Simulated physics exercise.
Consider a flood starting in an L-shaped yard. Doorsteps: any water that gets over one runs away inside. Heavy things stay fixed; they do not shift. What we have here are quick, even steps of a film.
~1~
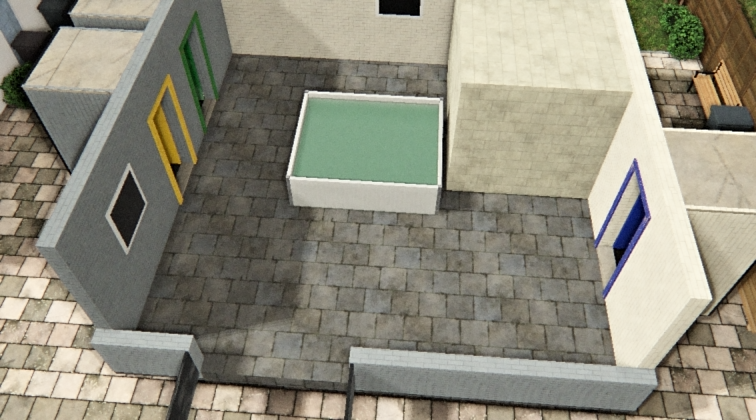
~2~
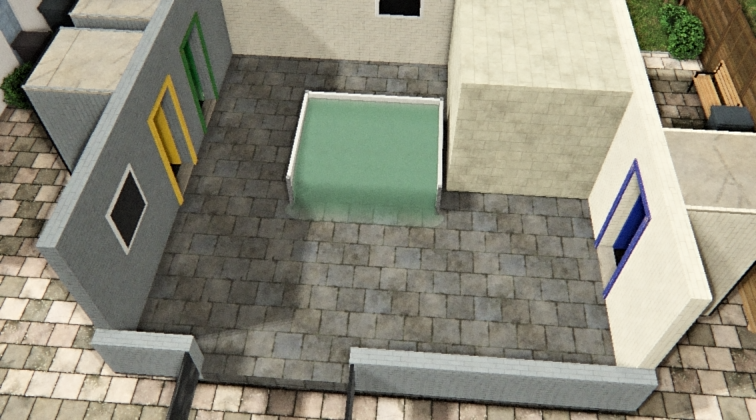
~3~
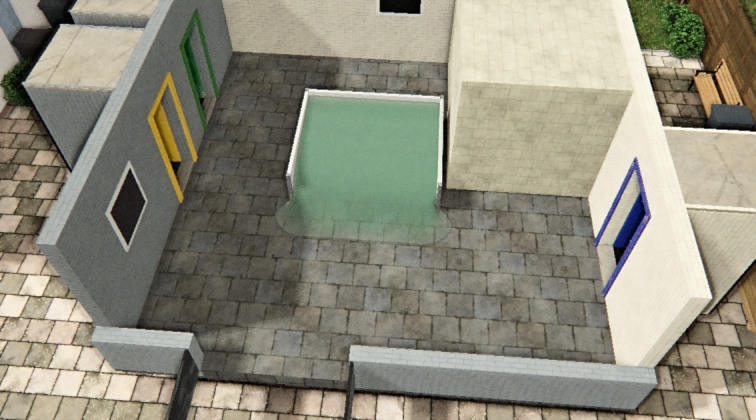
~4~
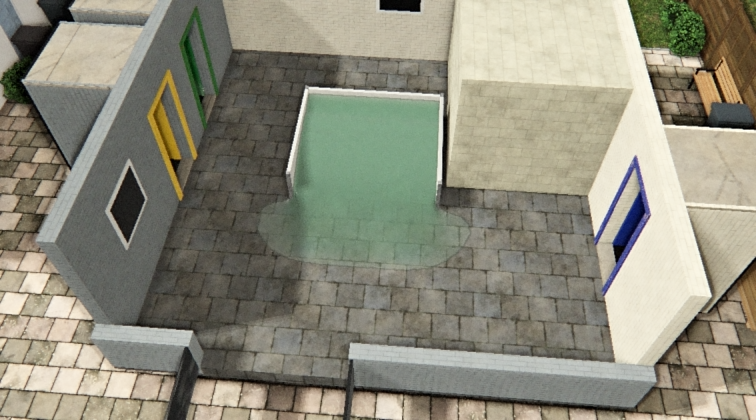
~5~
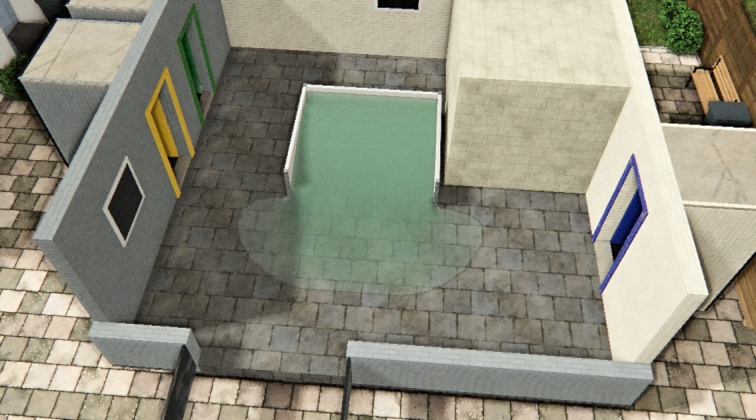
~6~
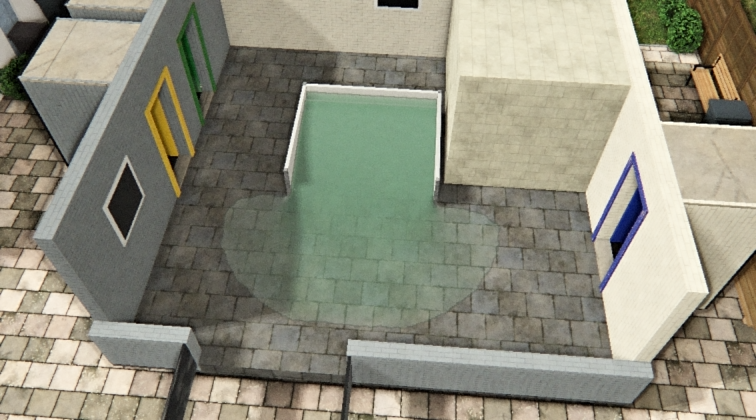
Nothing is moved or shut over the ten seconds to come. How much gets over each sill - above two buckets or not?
At the green door, not above two buckets. At the blue door, not above two buckets. At the yellow door, not above two buckets.
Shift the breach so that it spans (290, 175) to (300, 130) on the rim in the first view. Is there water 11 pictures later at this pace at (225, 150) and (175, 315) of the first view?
Respectively: Drenched and drenched.
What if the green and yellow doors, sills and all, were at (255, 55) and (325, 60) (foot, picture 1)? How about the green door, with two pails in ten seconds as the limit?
Well, green comes in under it, as far as I can tell.
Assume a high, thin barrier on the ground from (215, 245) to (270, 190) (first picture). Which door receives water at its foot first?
It's the blue door.
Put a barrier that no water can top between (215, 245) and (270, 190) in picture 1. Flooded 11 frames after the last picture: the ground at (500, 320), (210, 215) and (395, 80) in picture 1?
The first spot is swamped, the second untouched, the third untouched.
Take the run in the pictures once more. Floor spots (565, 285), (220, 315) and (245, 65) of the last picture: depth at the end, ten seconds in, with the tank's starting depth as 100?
The depth comes out near 12, 10 and 2 per cent.
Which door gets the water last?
The door marked green.
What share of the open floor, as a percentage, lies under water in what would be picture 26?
My estimate is near 50 per cent.
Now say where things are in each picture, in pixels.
The water tank at (369, 139) is whole and still, in the first picture.
Water pours out at (364, 201) and has run to (441, 216), in the second picture.
Water pours out at (364, 200) and has run to (279, 217), in the third picture.
The front is at (464, 232), out from the gap at (364, 199), in the fourth picture.
The front is at (462, 264), out from the gap at (362, 196), in the fifth picture.
Water pours out at (362, 195) and has run to (418, 320), in the sixth picture.
A moment on, water covers 40 % of the floor; the green door not reached, the blue door not reached, the yellow door not reached.
Next, water covers 45 % of the floor; the green door not reached, the blue door not reached, the yellow door not reached.
Then, water covers 50 % of the floor; the green door not reached, the blue door wet at the sill, nothing in, the yellow door not reached.
Later, water covers 70 % of the floor; the green door wet at the sill, nothing in, the blue door under two buckets in, the yellow door wet at the sill, nothing in.
In the end, water covers 90 % of the floor; the green door wet at the sill, nothing in, the blue door under two buckets in, the yellow door wet at the sill, nothing in.
